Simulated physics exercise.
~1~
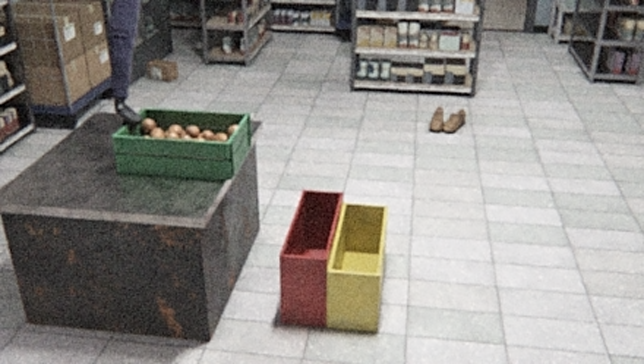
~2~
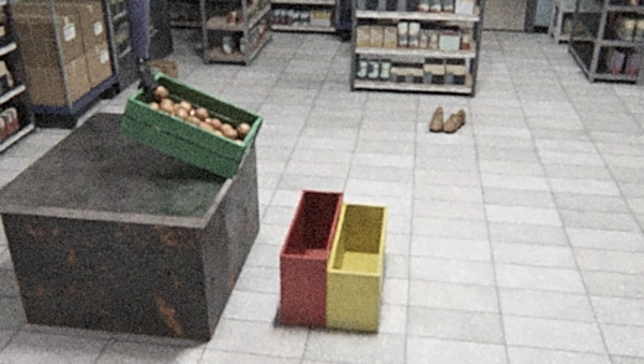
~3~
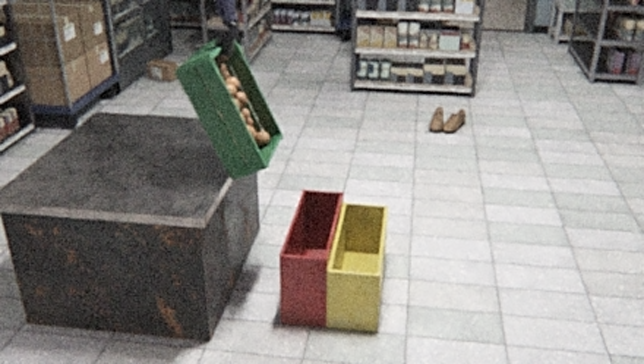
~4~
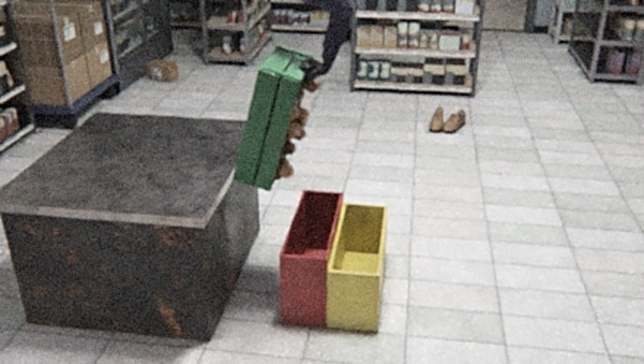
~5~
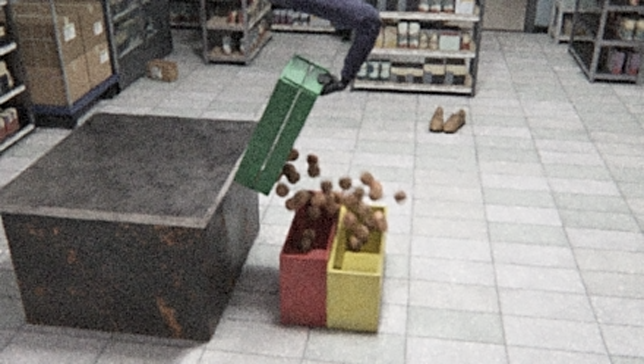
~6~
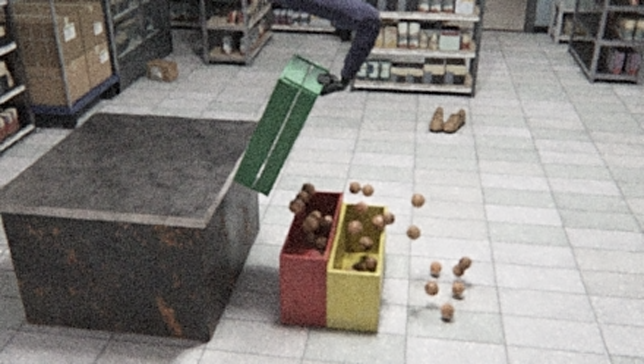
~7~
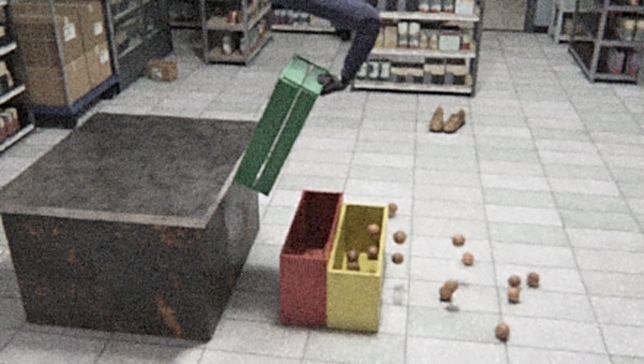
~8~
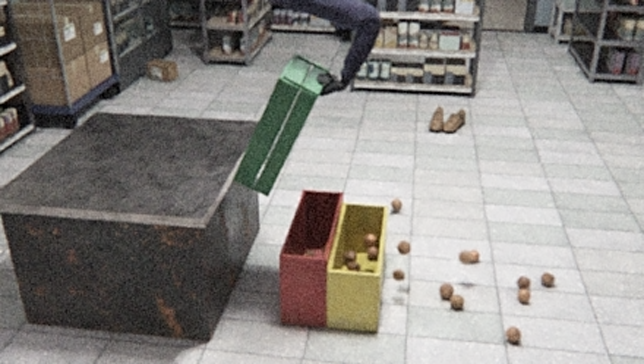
The clip shows a gloved hand tipping a green crate of onions over the right edge of a dark bench, spilling them toward a red tote and a yellow tub. Some drop into the containers while others bounce and roll onto the tiled floor to the right, where they settle.
